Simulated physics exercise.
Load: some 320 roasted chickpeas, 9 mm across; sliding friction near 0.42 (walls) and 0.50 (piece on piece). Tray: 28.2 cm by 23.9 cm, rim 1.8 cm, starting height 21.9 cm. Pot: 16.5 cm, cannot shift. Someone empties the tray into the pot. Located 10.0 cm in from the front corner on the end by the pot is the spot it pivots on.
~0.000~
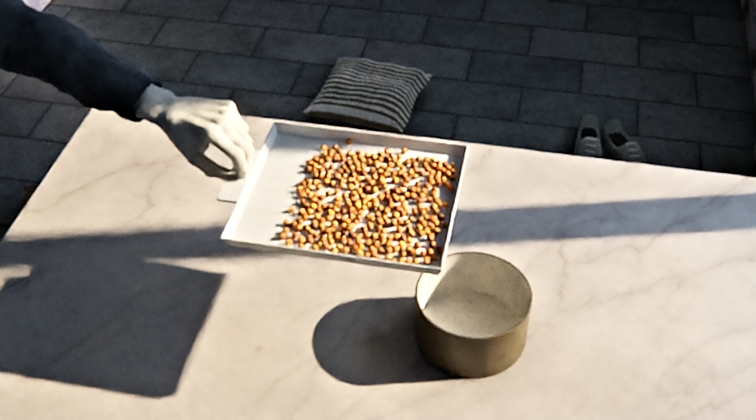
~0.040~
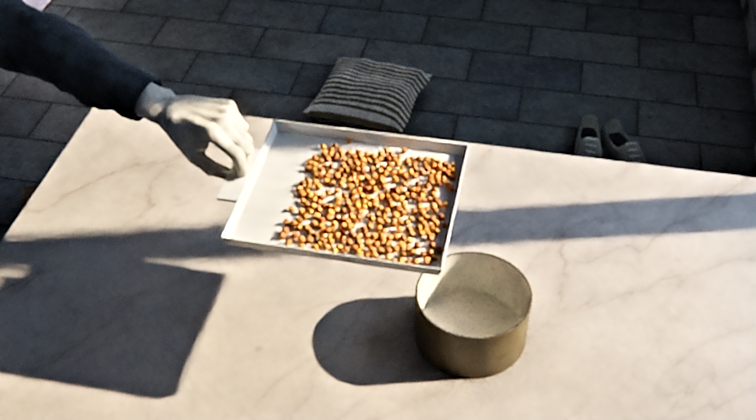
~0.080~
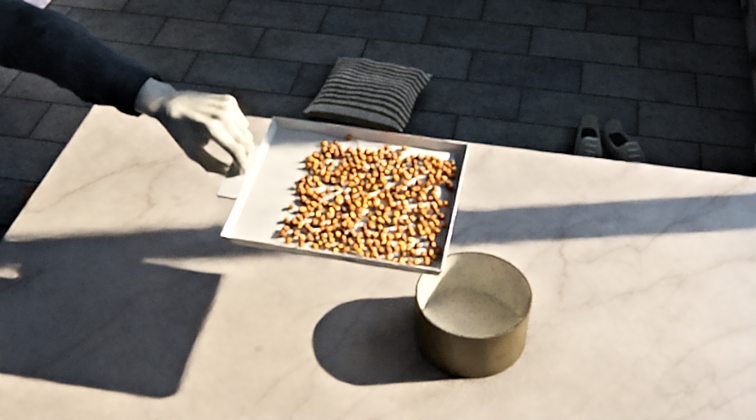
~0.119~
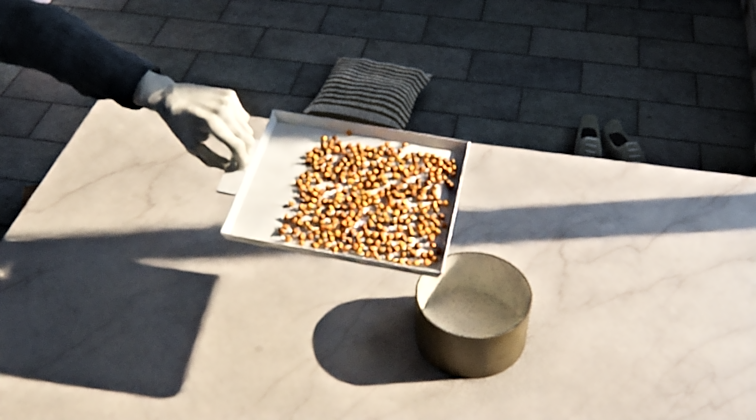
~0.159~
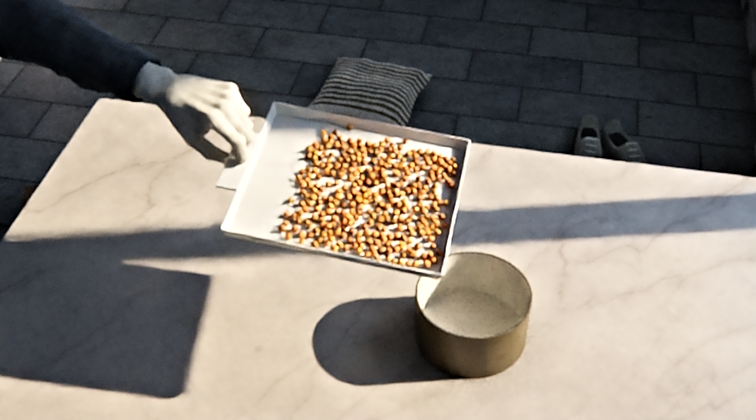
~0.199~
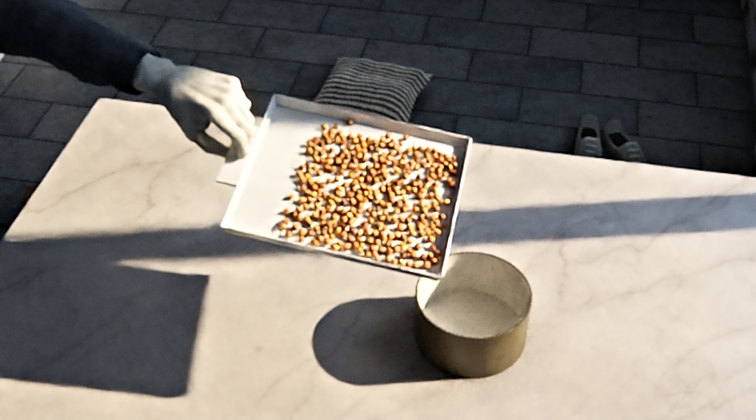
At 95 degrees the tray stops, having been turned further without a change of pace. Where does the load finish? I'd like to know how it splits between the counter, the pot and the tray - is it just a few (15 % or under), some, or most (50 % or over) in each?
Counter: Most; pot: Some; tray: Just a few.
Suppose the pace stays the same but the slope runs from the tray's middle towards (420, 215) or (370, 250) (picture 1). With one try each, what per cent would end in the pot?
Roughly 65 % for the first direction, roughly 25 % for the second.
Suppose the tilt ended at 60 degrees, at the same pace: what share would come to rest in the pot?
0 %.
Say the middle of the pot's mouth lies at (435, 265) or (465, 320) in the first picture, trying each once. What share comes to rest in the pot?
Some 0 and 85 per cent.
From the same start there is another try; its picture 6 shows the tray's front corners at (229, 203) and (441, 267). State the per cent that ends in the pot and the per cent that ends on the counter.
In the pot: 55 per cent; on the counter: 45 per cent.
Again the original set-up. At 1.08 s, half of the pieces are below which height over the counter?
Around 26 cm up.
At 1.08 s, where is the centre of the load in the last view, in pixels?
Somewhere about (415, 222) in the last view.
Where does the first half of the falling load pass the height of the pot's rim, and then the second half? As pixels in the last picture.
Early half: About (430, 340); late half: (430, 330).
After 0.73 s, tilt 51 degrees; the tray holds 100 %, the pot 0 %.
After 1.08 s, tilt 78 degrees; the tray holds 95 %, the pot 0 %.
After 1.52 s, tilt 95 degrees; the tray holds 0 %, the pot 25 %.
In the end, at 2.3 s, counter 75 %, pot 25 %, tray 0 %.
